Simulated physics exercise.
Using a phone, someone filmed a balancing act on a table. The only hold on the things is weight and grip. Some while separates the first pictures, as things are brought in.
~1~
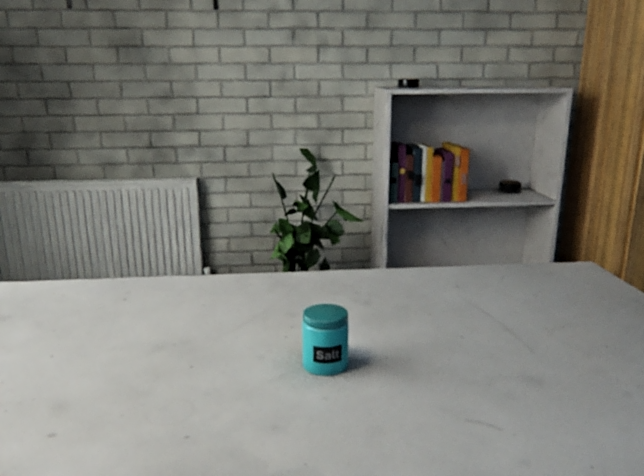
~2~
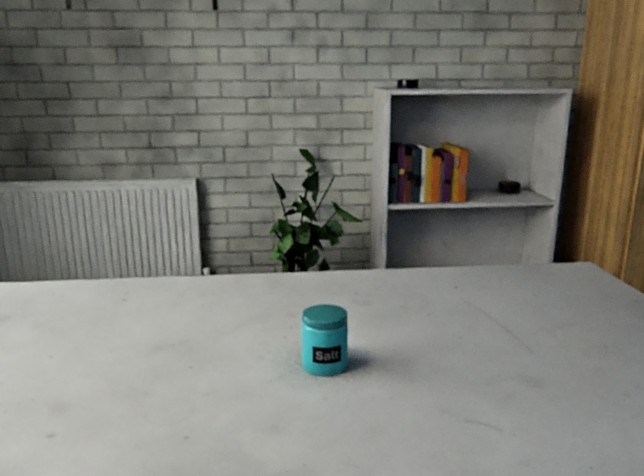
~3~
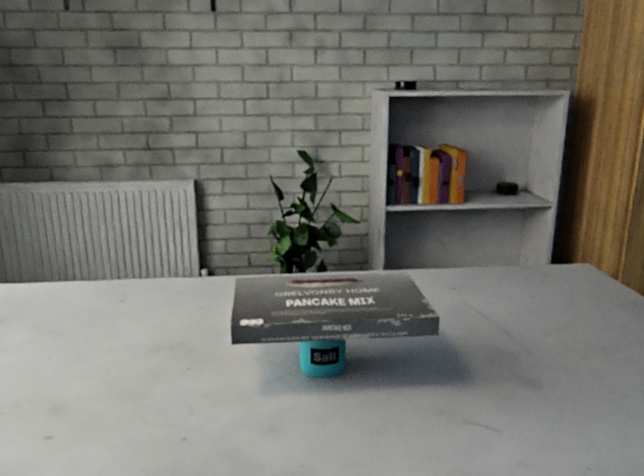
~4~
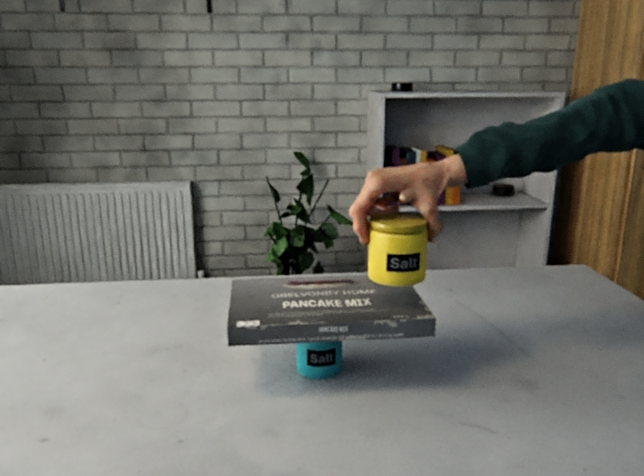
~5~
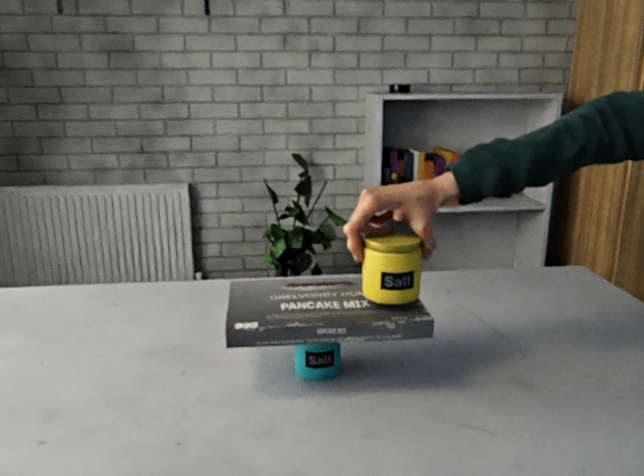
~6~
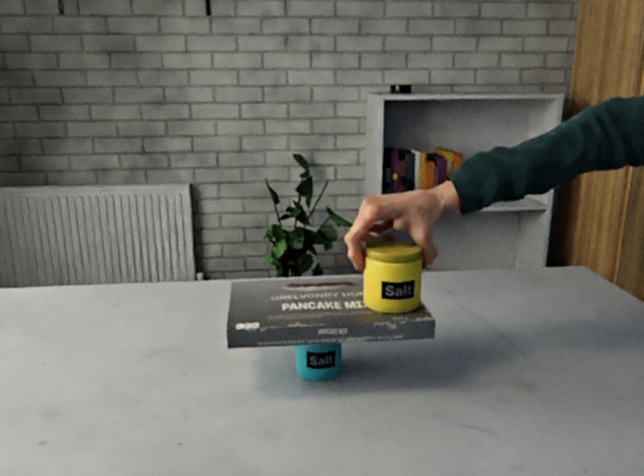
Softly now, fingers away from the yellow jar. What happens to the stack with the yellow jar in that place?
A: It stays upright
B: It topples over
(B) It topples over.
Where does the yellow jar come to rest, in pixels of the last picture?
I'd point to roughly (470, 351).
Then, 0.30 s past the last view, yellow jar now fallen; grey packet rocked 22° from its first pose.
Then, 0.40 s past the last view, grey packet rocked 45° from its first pose.
Then, 0.50 s past the last view, as before.
Then, 0.60 s past the last view, grey packet rocked 34° from its first pose.
Finally, fallen, yellow jar; down or leaning hard in the stack, grey packet; turquoise jar still in place. Final places as the last picture's camera would see them, yellow jar near (470, 351). The stack comes apart.
